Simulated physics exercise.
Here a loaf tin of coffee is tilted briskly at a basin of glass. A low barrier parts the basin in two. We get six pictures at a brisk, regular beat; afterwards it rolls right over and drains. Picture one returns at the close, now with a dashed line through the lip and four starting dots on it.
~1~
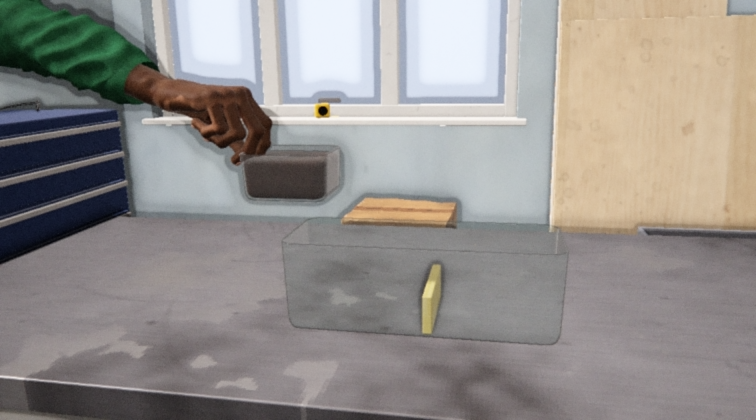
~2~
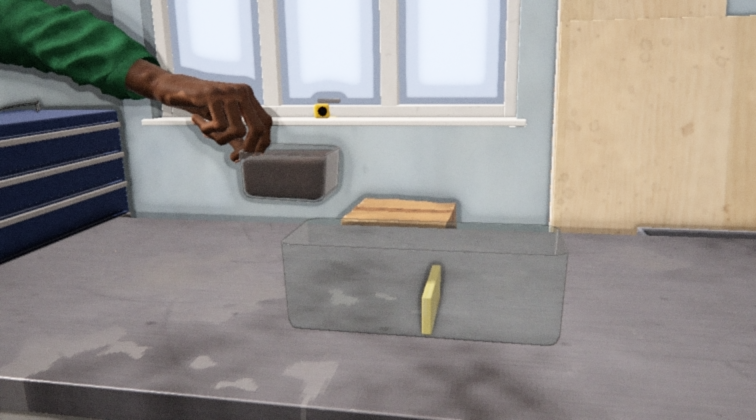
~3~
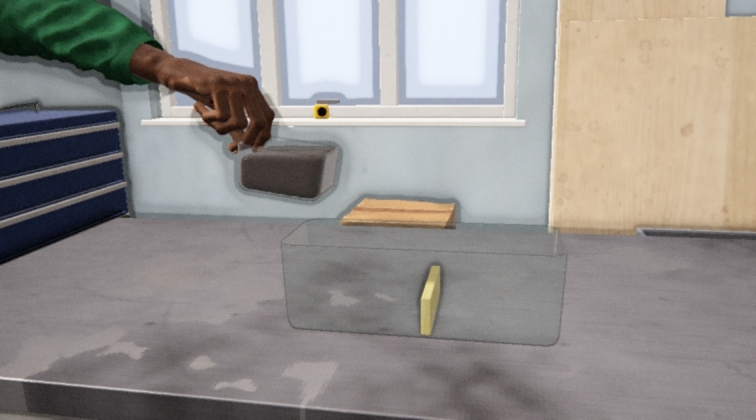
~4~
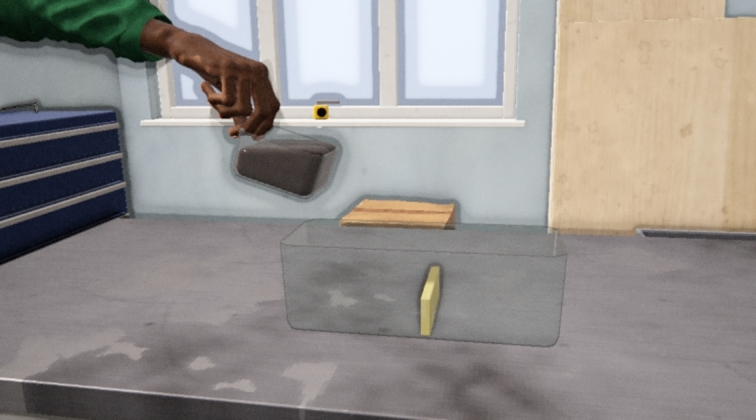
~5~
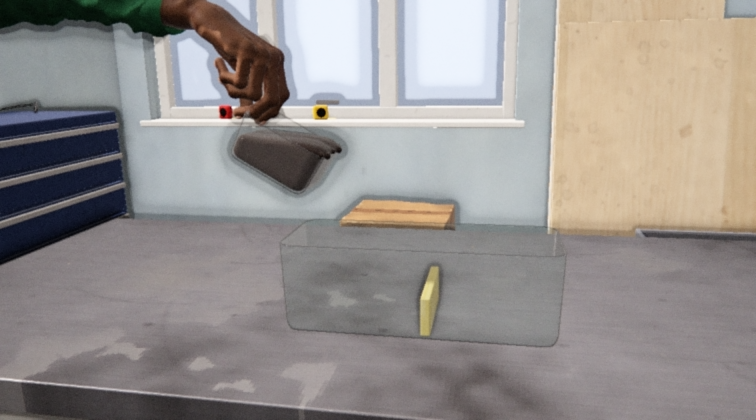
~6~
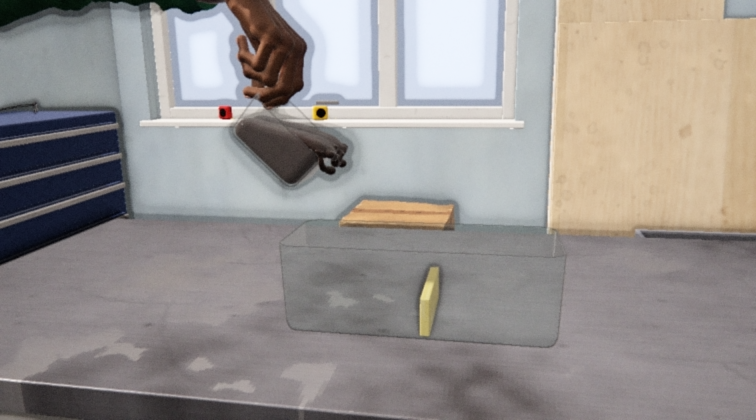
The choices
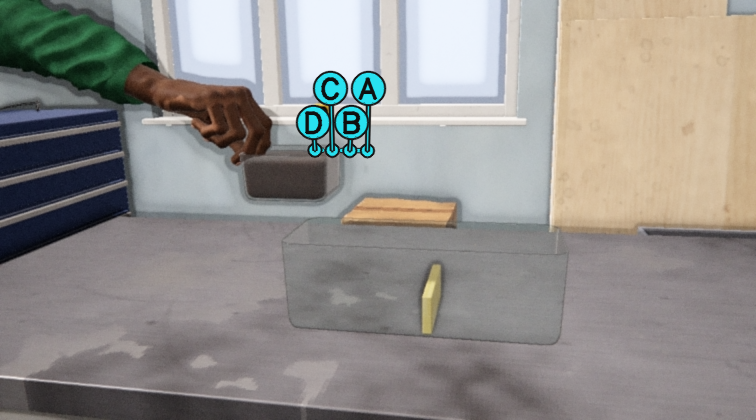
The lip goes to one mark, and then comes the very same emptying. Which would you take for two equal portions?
Take B.
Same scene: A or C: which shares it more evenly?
A it is.
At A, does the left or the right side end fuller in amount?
The right one.
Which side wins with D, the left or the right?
The left one.
On the marked copy, A at (367, 150); B at (349, 150); C at (332, 150); D at (314, 150).
For place A, about 27 % ends left of the wall and 70 % right of it; 3 % is lost outside.
For place B, about 43 % ends left of the wall and 55 % right of it.
For place C, about 82 % ends left of the wall and 12 % right of it; 6 % is lost outside.
For place D, about 89 % ends left of the wall and 6 % right of it; 5 % is lost outside.
